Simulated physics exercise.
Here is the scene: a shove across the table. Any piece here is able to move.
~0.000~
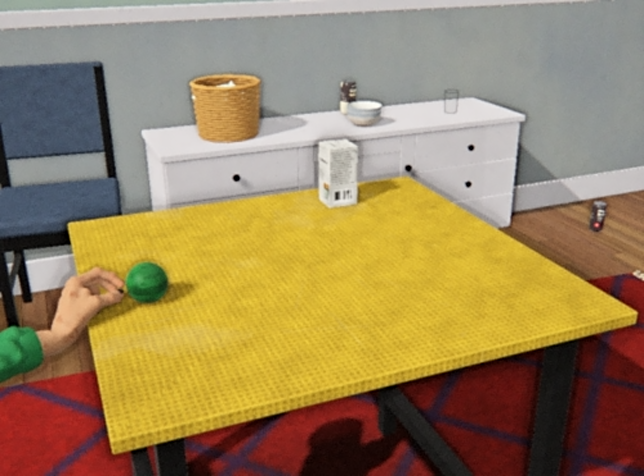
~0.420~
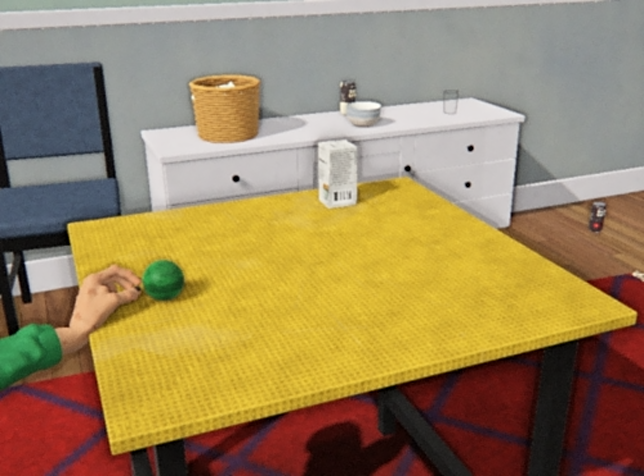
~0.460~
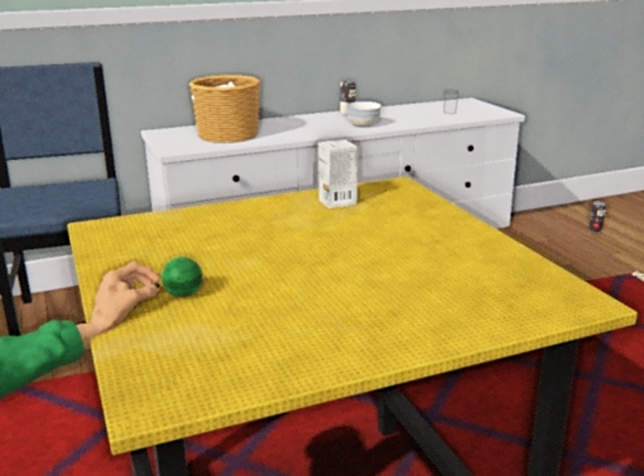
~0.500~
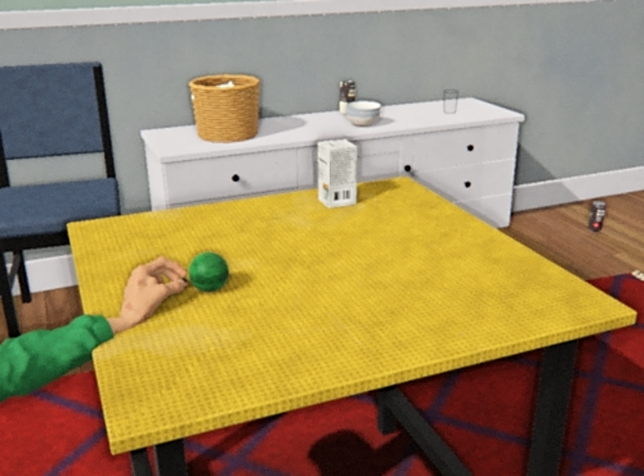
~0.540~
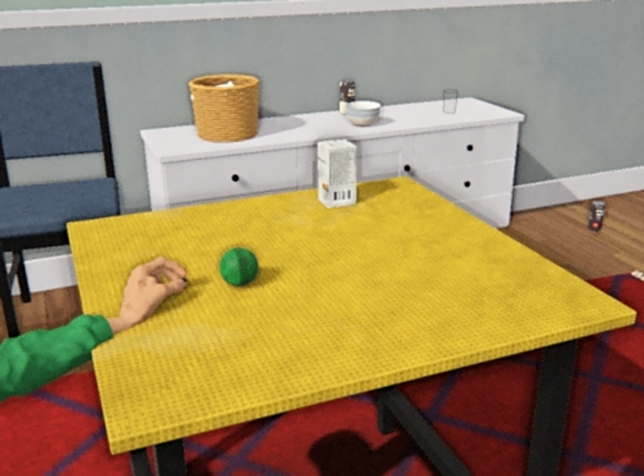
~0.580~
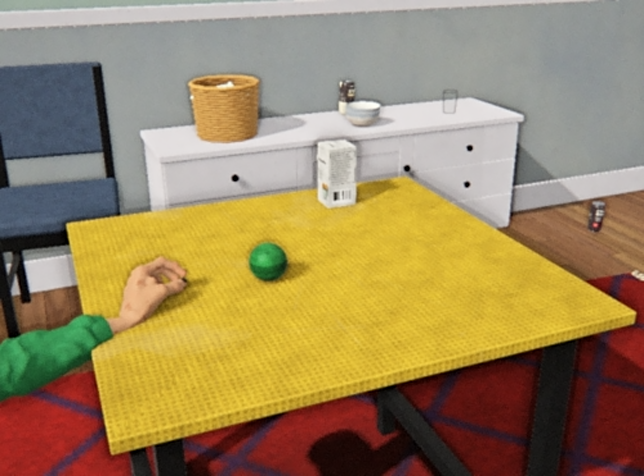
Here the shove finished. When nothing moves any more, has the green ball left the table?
Yes, it passes the edge.
Around 0.88 s, green ball displaced well along near (458, 229).
Around 1.18 s, green ball now off the table.
Finally (1.5 s), off the table, green ball.
